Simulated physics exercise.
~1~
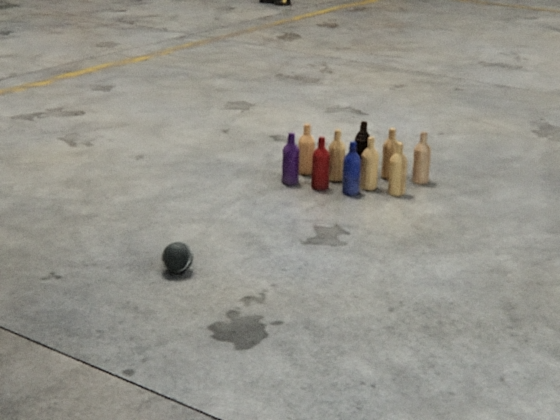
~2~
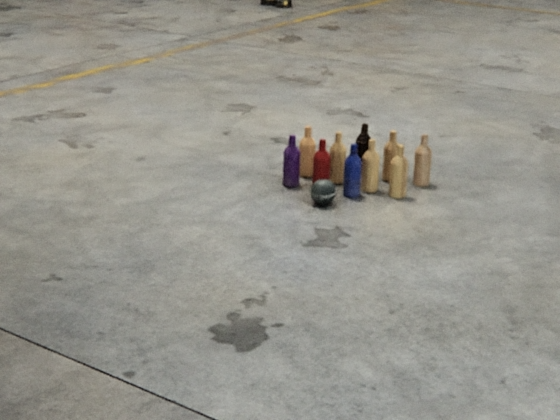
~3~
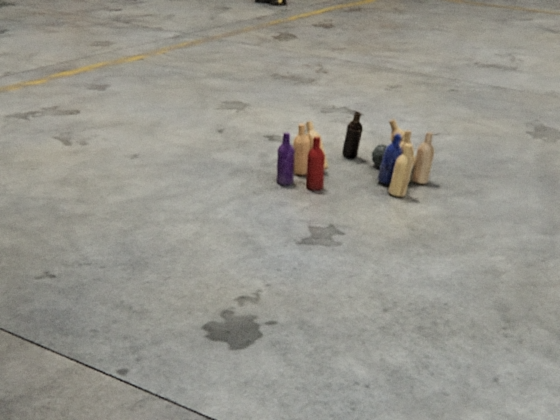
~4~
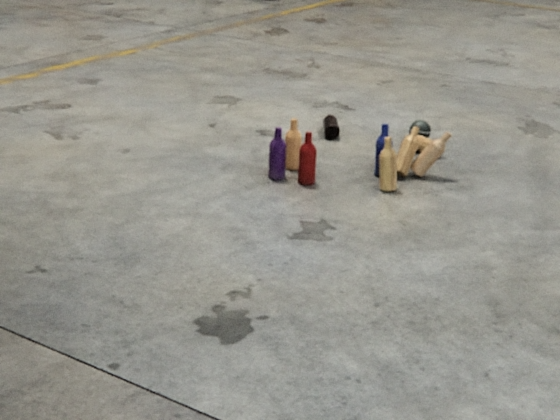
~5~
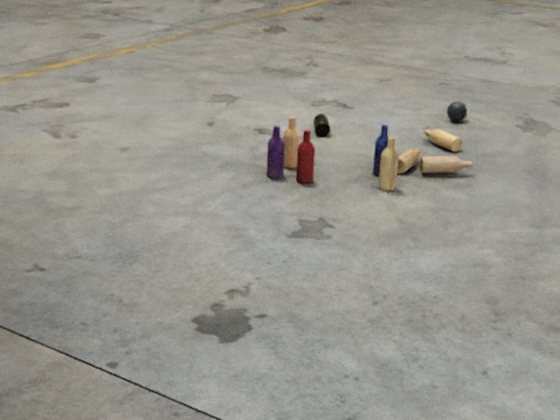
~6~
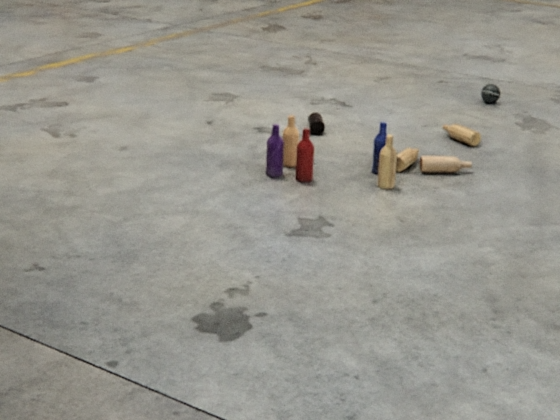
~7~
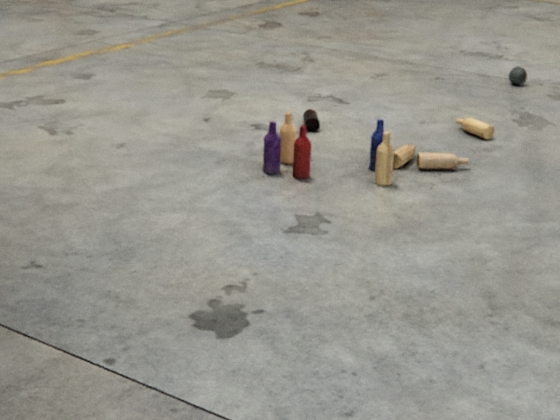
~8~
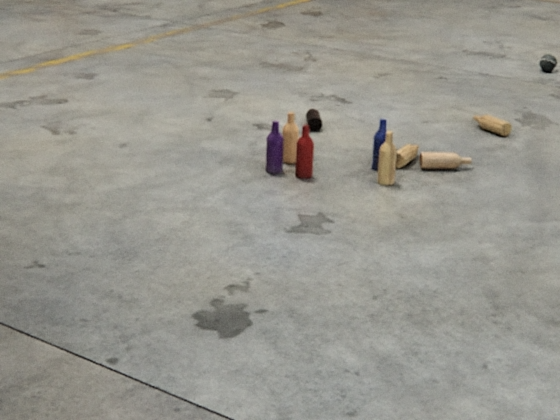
The video shows a dark ball rolling across a concrete floor into a cluster of bottle-shaped skittles, knocking over the black one and several tan ones, then rolling away toward the upper right while the purple, red and blue skittles and two tan ones remain standing.
